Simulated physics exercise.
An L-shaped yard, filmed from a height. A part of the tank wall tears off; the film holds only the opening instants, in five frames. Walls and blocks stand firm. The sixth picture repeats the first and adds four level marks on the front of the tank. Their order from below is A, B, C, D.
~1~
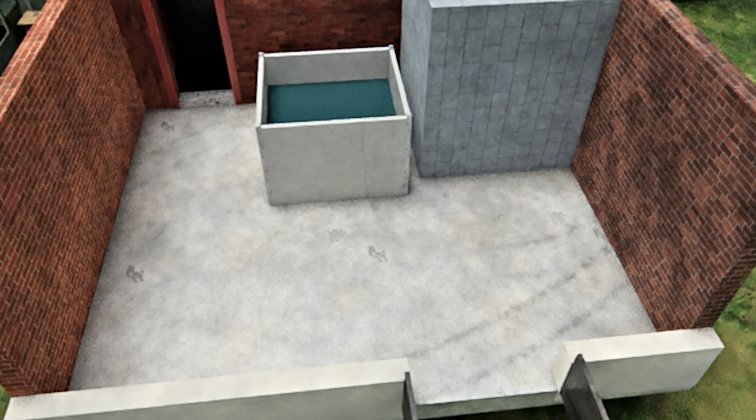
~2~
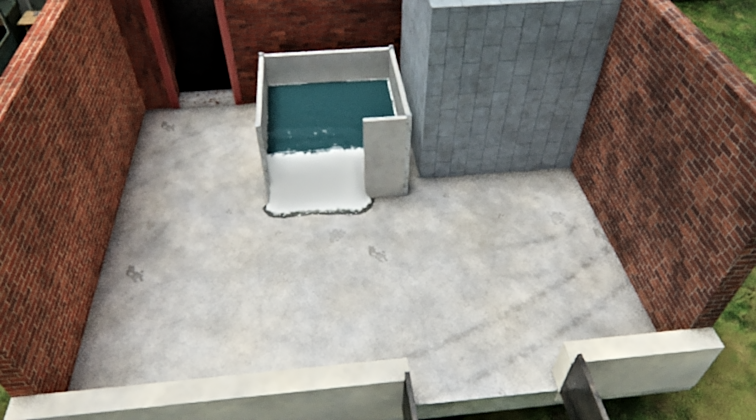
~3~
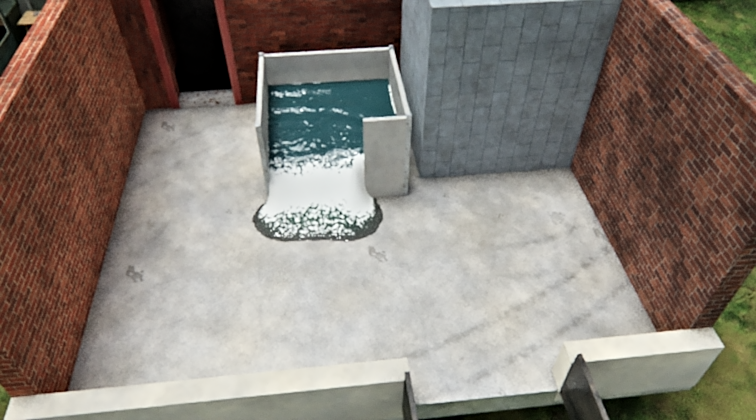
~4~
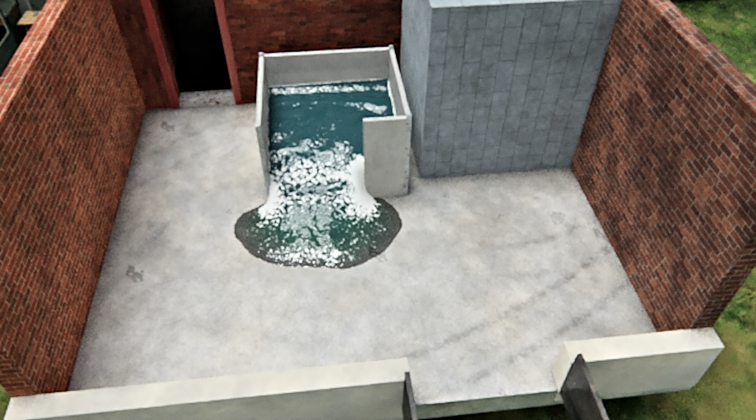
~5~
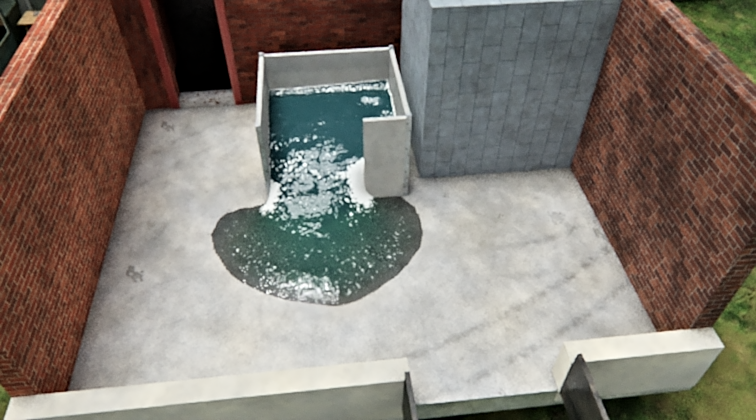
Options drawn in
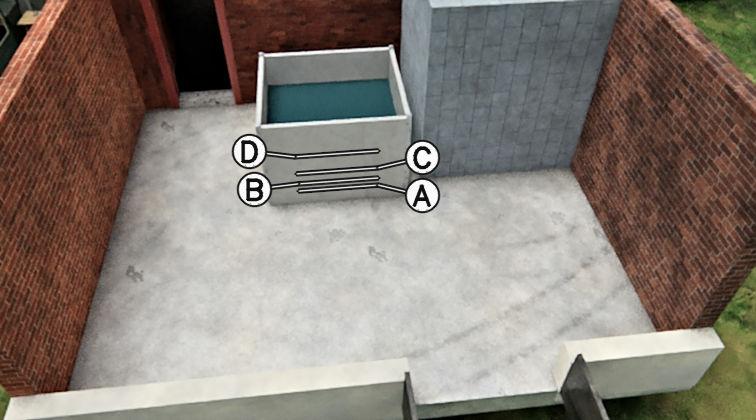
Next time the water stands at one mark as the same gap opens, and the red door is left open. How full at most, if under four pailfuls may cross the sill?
D.
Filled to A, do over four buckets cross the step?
No, that is safe.
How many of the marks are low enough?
All of them.
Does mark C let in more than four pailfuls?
No, that is safe.
On the marked copy, A at (338, 188); B at (338, 180); C at (337, 170); D at (336, 153); from the bottom up A, B, C, D.
For mark A, nothing gets over.
For mark B, nothing gets over.
For mark C, nothing gets over.
For mark D, a bucket or two gets in.
